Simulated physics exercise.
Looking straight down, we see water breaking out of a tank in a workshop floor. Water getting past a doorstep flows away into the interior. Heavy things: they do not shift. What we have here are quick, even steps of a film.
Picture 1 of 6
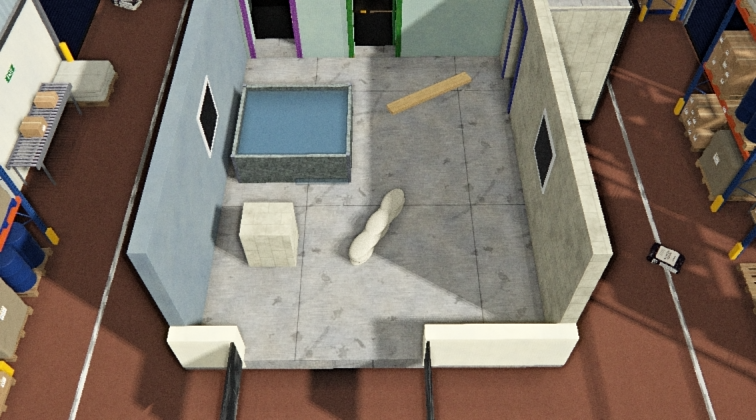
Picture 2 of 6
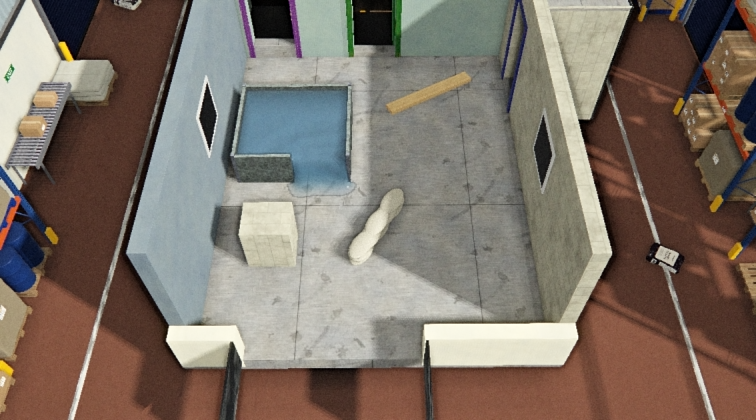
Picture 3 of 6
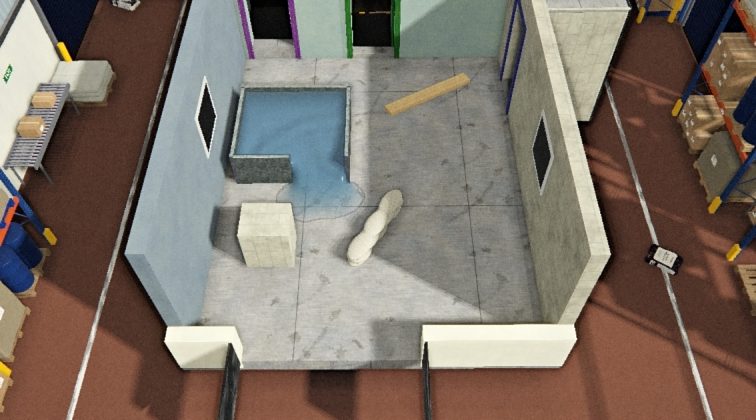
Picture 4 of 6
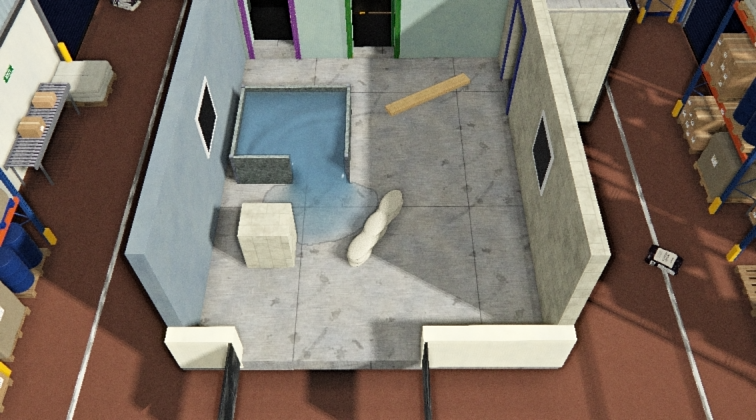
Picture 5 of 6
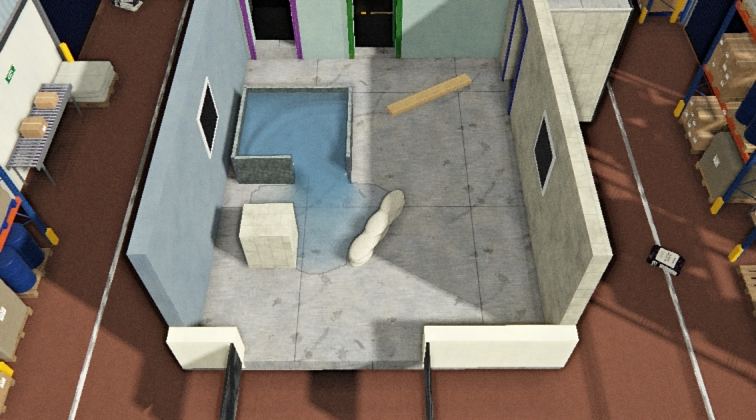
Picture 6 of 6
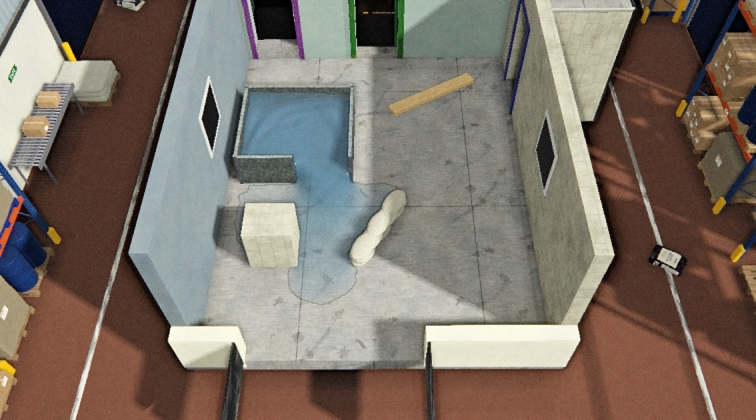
Water poured out through a gap in the front wall of a tank on the workshop floor, spreading in a widening puddle past a pale block and between it and a lumpy white object.
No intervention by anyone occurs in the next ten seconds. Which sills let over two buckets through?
In order: The blue door will keep to two buckets. The green door will keep to two buckets. The purple door will keep to two buckets.
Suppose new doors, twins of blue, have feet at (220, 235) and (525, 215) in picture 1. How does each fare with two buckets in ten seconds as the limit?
Lab note, doors in listed order: Over the limit, under the limit.
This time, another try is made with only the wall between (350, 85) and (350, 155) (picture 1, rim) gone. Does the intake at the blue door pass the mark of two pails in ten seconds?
I reckon the blue door crosses the line.
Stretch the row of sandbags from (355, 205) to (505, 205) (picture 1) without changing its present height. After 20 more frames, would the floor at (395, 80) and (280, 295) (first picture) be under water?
I'd call it left untouched for the first and waterlogged for the second.
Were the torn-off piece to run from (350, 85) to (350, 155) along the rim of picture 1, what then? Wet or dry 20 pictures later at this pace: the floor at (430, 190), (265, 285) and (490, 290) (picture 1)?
Taken one by one: Sodden, then unaffected, then sodden.
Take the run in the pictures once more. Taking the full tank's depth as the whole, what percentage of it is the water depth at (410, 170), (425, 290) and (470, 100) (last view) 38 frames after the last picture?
Going in order, that's 2, 0 and 4 %.
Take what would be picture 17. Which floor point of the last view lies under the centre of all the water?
The centre of mass sits at about (305, 183).
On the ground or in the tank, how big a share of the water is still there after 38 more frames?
Roughly 62 out of every hundred parts.
A moment on, water covers 20 % of the floor; the blue door not reached, the green door not reached, the purple door not reached.
Next, water covers 30 % of the floor; the blue door not reached, the green door not reached, the purple door not reached.
Then, water covers 40 % of the floor; the blue door not reached, the green door not reached, the purple door not reached.
Later, water covers 50 % of the floor; the blue door wet at the sill, nothing in, the green door wet at the sill, nothing in, the purple door wet at the sill, nothing in.
In the end, water covers 65 % of the floor; the blue door wet at the sill, nothing in, the green door wet at the sill, nothing in, the purple door wet at the sill, nothing in.
